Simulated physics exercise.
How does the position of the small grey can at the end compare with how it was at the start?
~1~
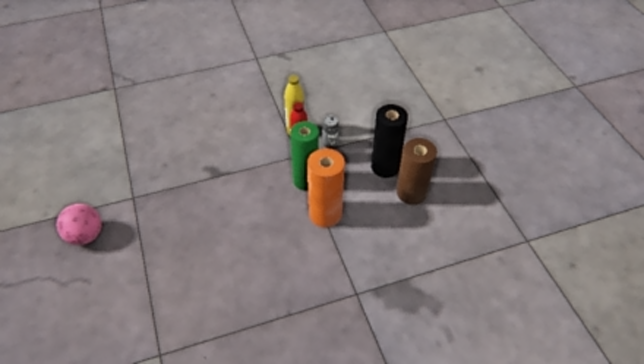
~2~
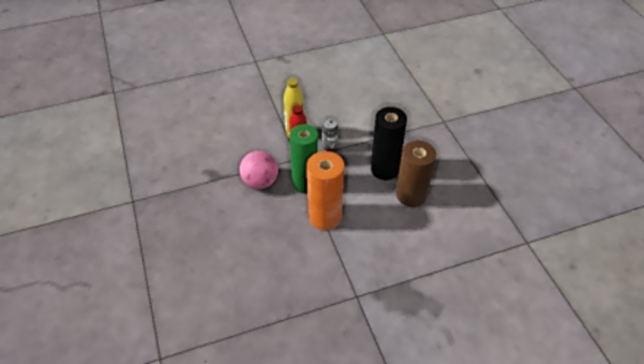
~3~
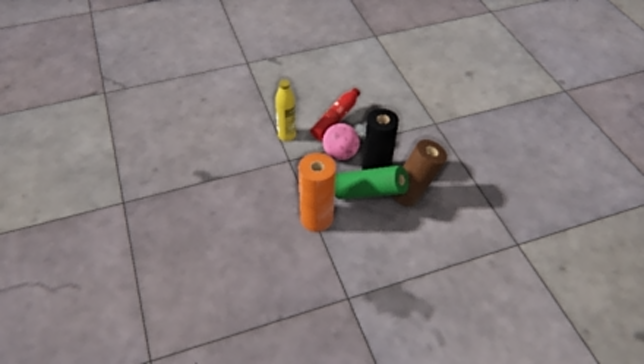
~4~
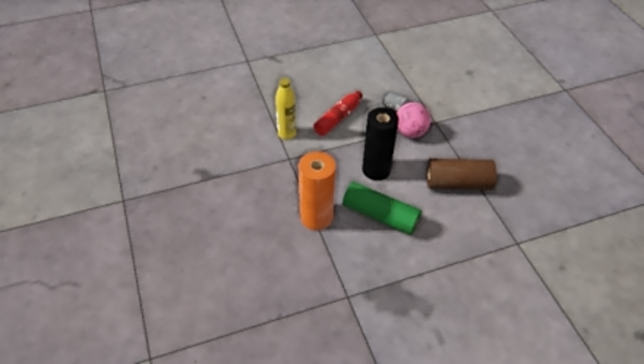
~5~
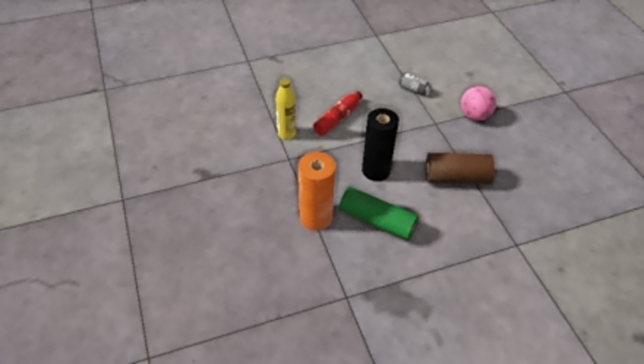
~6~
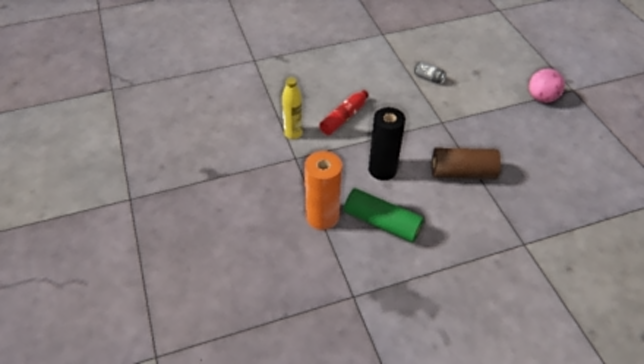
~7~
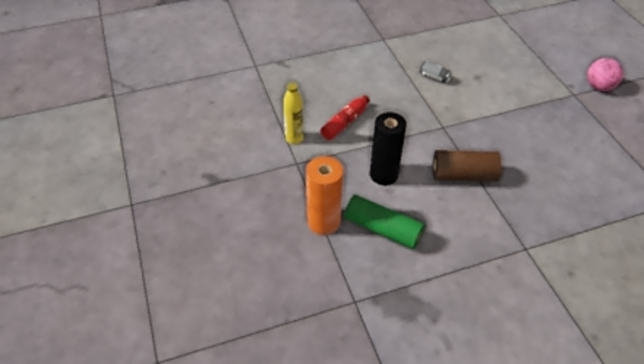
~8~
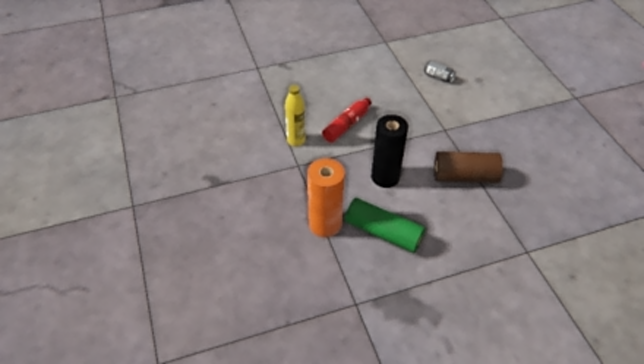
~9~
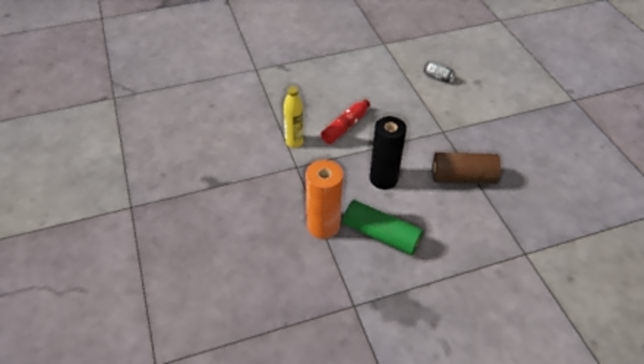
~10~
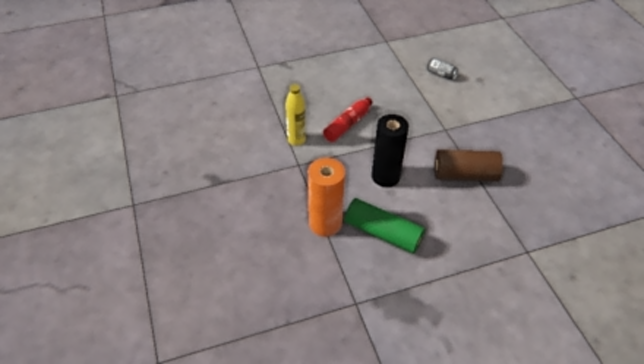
At the start the grey can stands upright among the other objects. By the end it lies on its side, farther off toward the upper right.
A pink ball rolls right, knocks over four of seven objects and leaves view.
